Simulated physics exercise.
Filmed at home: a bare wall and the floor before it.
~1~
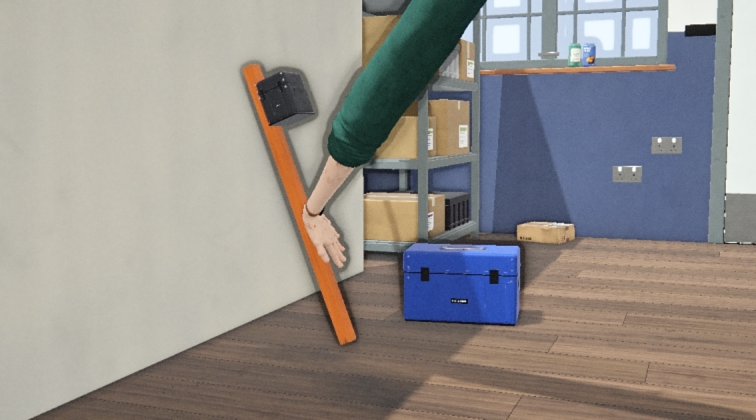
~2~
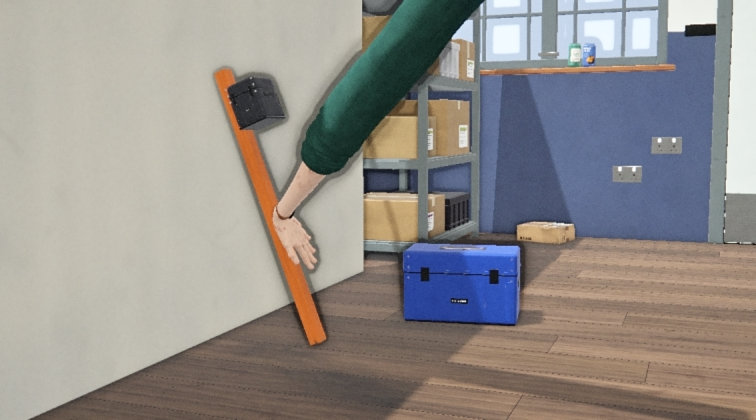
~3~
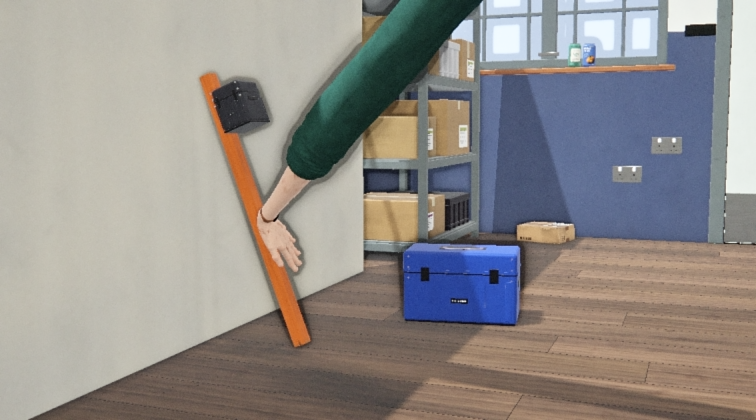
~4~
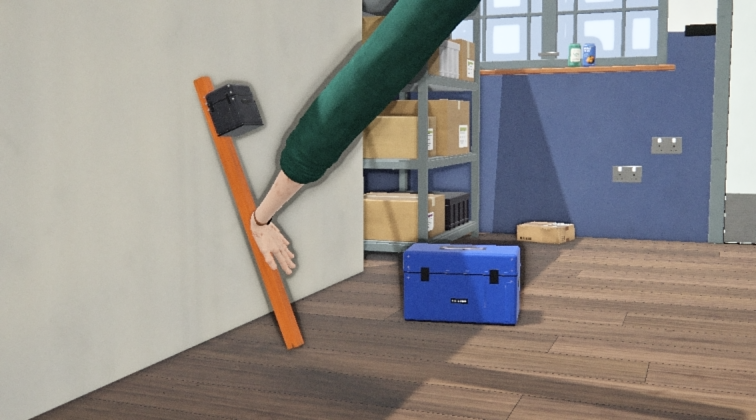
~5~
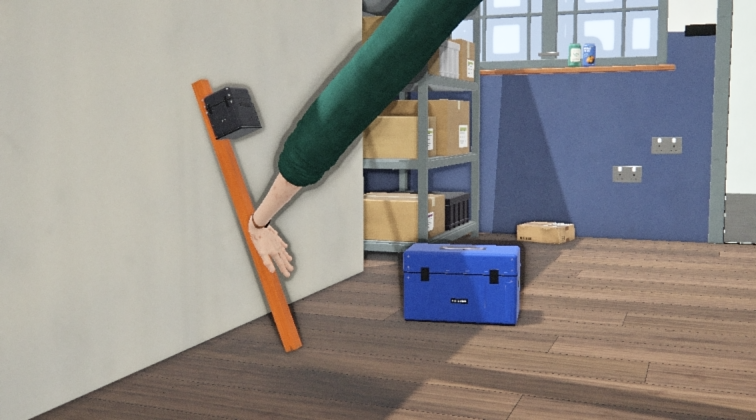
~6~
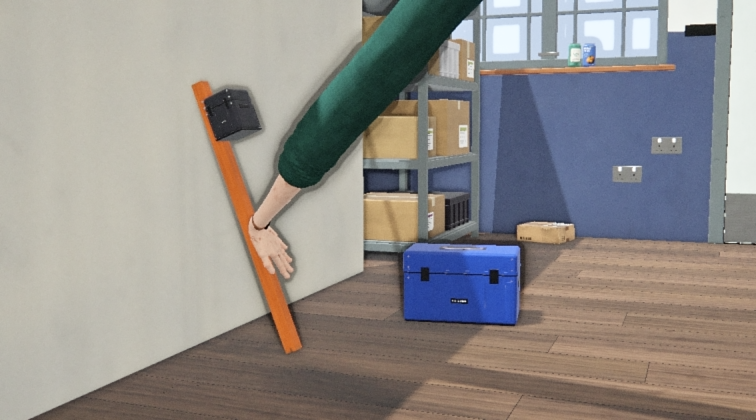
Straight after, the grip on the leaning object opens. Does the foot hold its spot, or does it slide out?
The foot holds its spot.
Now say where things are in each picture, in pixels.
On its way; orange pole (299, 203); blue toolbox (463, 283), in the first frame.
On its way; orange pole (270, 206); blue toolbox (463, 283), in the second frame.
On its way; orange pole (255, 209); blue toolbox (463, 283), in the third frame.
On its way; orange pole (248, 212); blue toolbox (463, 283), in the fourth frame.
Leant on the wall, still held; orange pole (247, 215); blue toolbox (463, 283), in the fifth frame.
Leant on the wall, still held; orange pole (247, 216); blue toolbox (463, 283), in the sixth frame.
Then, 0.50 s after the last picture, nothing has stirred.
Then, 1.20 s after the last picture, orange pole resting near (246, 217).
At rest, both in place. Seen from the same camera at the end, orange pole near (246, 216). The pole stays up.
